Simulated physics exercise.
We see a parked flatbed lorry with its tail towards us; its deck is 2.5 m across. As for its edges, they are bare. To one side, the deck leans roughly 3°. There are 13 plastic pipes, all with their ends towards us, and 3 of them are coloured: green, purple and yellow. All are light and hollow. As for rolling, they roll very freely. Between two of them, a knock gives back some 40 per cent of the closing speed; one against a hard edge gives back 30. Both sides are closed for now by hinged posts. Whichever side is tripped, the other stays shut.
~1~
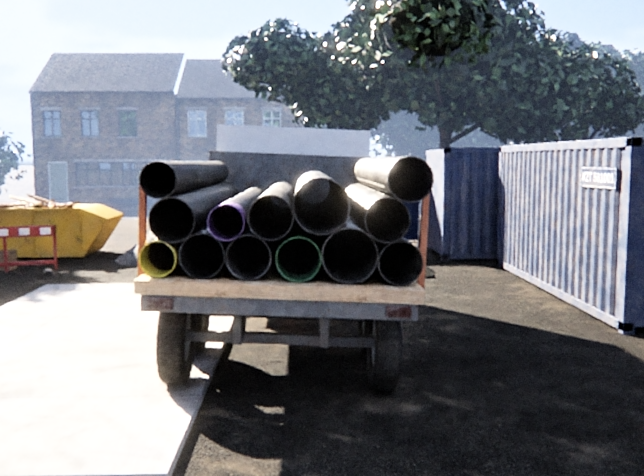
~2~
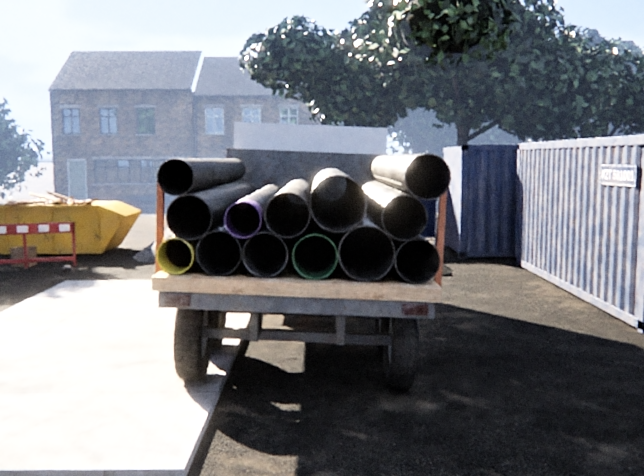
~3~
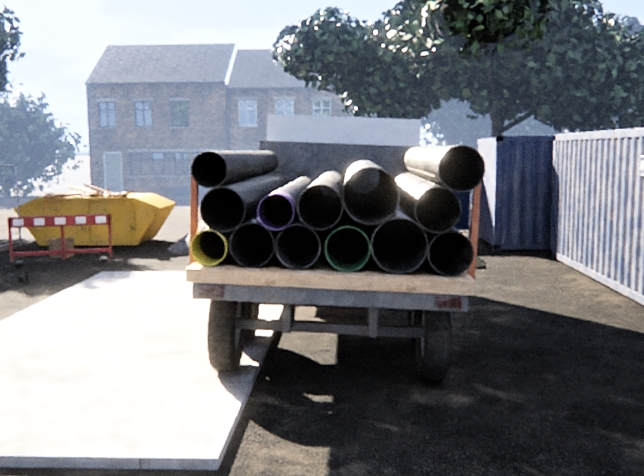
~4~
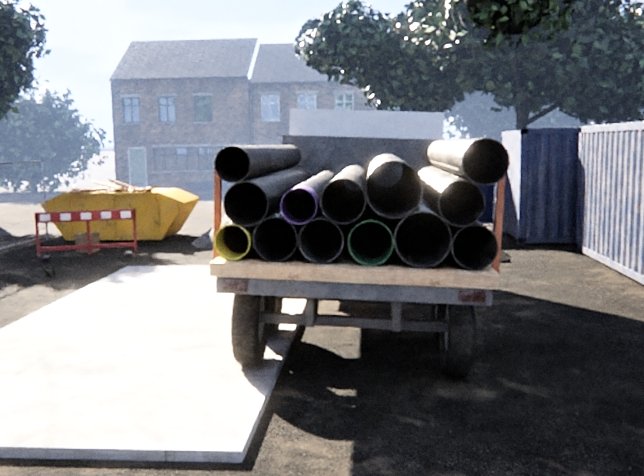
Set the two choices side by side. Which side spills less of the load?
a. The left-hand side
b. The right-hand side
The left-hand side.
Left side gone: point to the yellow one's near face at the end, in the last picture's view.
Close to (101, 373), give or take.
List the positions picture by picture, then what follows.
Green (298, 260), purple (226, 223), yellow (157, 259); the deck slopes 3° down to the right; 7 of the 13 make up the bottom layer; nothing moves, in the first picture.
Green (315, 258), purple (243, 220), yellow (175, 256); rims, left none, right none; at rest, in the second picture.
Green (348, 250), purple (276, 212), yellow (208, 248); side tops at (195, 173) and (477, 185); all still, in the third picture.
Green (371, 244), purple (299, 206), yellow (232, 242); nothing moves, in the fourth picture.
If it is the left, after 2.1 s, green is on the deck, 110 cm from the right edge; purple is up on others, 55 cm from the left edge, rolling left; yellow is dropping off the left side; 2 gone from the deck.
If it is the left, in the end, green is on the deck, 110 cm from the right edge; purple is on the deck, 20 cm from the left edge; yellow is down on the left; 4 gone from the deck.
If it is the right, after 3.7 s, green is dropping off the right side; purple is up on others, 85 cm from the right edge, rolling right; yellow is on the deck, 90 cm from the left edge, rolling right; 6 gone from the deck.
If it is the right, in the end, green is on the ground to the right; purple is down on the right; yellow is dropping off the right side; 13 gone from the deck.
